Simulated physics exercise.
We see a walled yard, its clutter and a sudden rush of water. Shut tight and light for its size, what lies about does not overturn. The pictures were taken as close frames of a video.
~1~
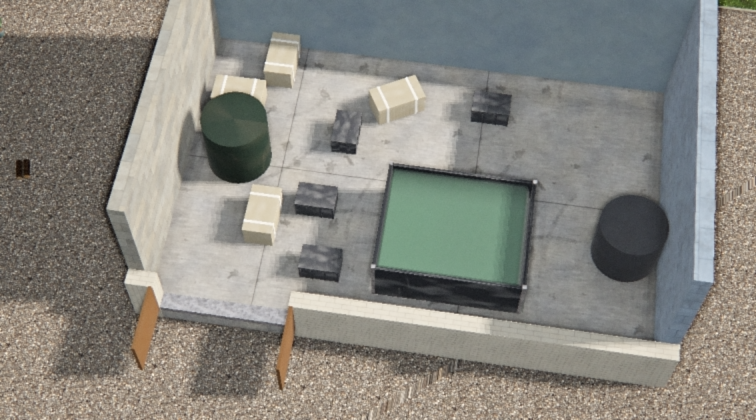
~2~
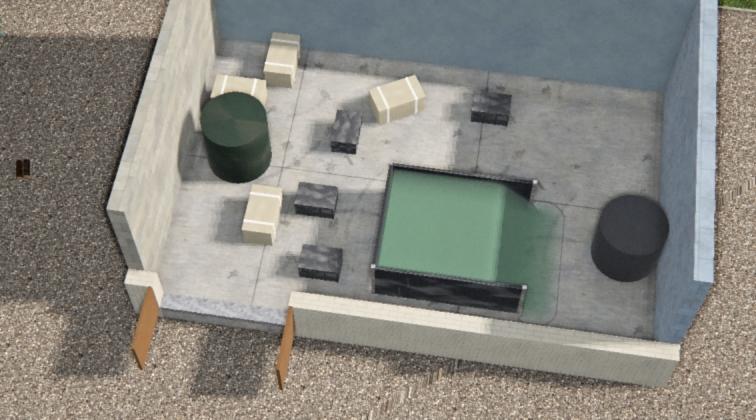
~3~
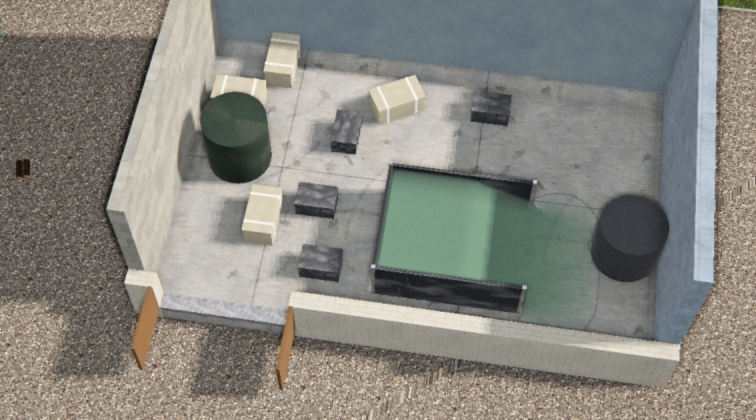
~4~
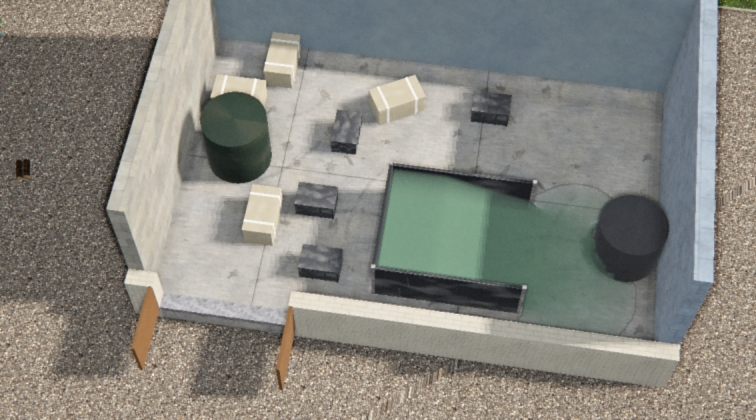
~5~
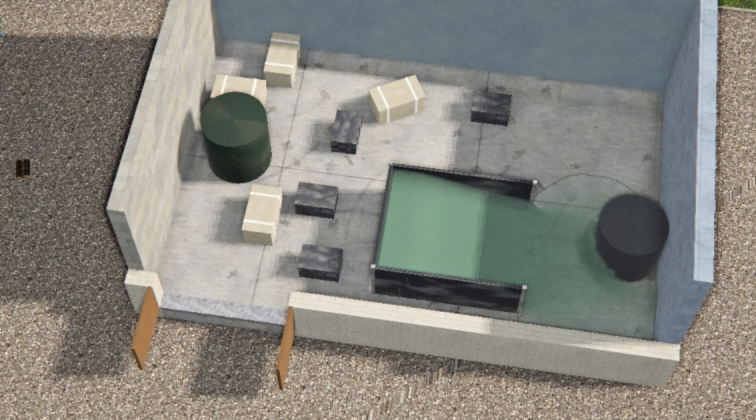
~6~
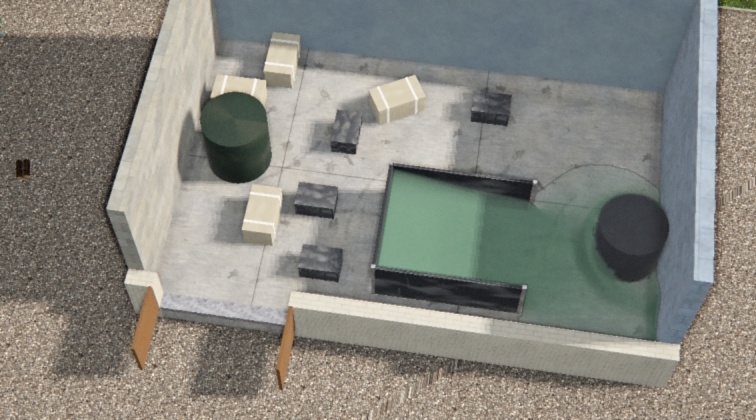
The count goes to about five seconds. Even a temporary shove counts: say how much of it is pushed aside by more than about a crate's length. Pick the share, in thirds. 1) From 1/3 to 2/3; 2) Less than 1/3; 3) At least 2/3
Answer: 2.
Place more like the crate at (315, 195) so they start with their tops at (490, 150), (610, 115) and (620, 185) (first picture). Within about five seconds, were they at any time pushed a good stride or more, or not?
Copy by copy, in order: Largely stays, relocated, relocated.
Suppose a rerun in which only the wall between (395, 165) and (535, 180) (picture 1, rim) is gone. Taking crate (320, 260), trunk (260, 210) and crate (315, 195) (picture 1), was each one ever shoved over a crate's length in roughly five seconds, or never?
The first: Never got that far; the second: Never got that far; the third: Never got that far.
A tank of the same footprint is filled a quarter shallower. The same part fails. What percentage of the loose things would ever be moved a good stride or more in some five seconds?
0 per cent or so.
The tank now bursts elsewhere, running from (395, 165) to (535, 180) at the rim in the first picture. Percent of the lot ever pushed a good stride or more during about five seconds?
About 50 %.
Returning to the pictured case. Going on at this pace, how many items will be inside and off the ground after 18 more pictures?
I get 0.
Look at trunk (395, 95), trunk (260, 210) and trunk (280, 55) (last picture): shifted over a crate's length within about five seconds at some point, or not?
One, under that distance; two, under that distance; three, displaced that much.
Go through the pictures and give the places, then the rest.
In the first frame, a crate at (346, 127), on the bottom; a crate at (492, 103), on the bottom; 0 of 8 have shifted.
In the second frame, a crate at (346, 127) rests on the ground; a crate at (492, 103) rests on the ground; 0 of 8 have shifted.
In the third frame, a crate at (346, 127) rests on the ground; a crate at (492, 103) rests on the ground; 0 of 8 have shifted.
In the fourth frame, a crate at (346, 127) rests on the ground; a crate at (492, 103), on the bottom; 0 of 8 have shifted.
In the fifth frame, a crate at (346, 127) rests on the ground; a crate at (492, 103), on the bottom; 0 of 8 have shifted.
In the sixth frame, a crate at (346, 127) rests on the ground; a crate at (492, 103), on the bottom; 0 of 8 have shifted.
A moment on, 0 of 8 are well off their spots; 0 afloat.
Next, 0 of 8 are well off their spots; 0 afloat.
Later, 0 of 8 are well off their spots; 0 afloat.
In the end, 2 of 8 are well off their spots, and 2 have been at some point; 1 afloat.
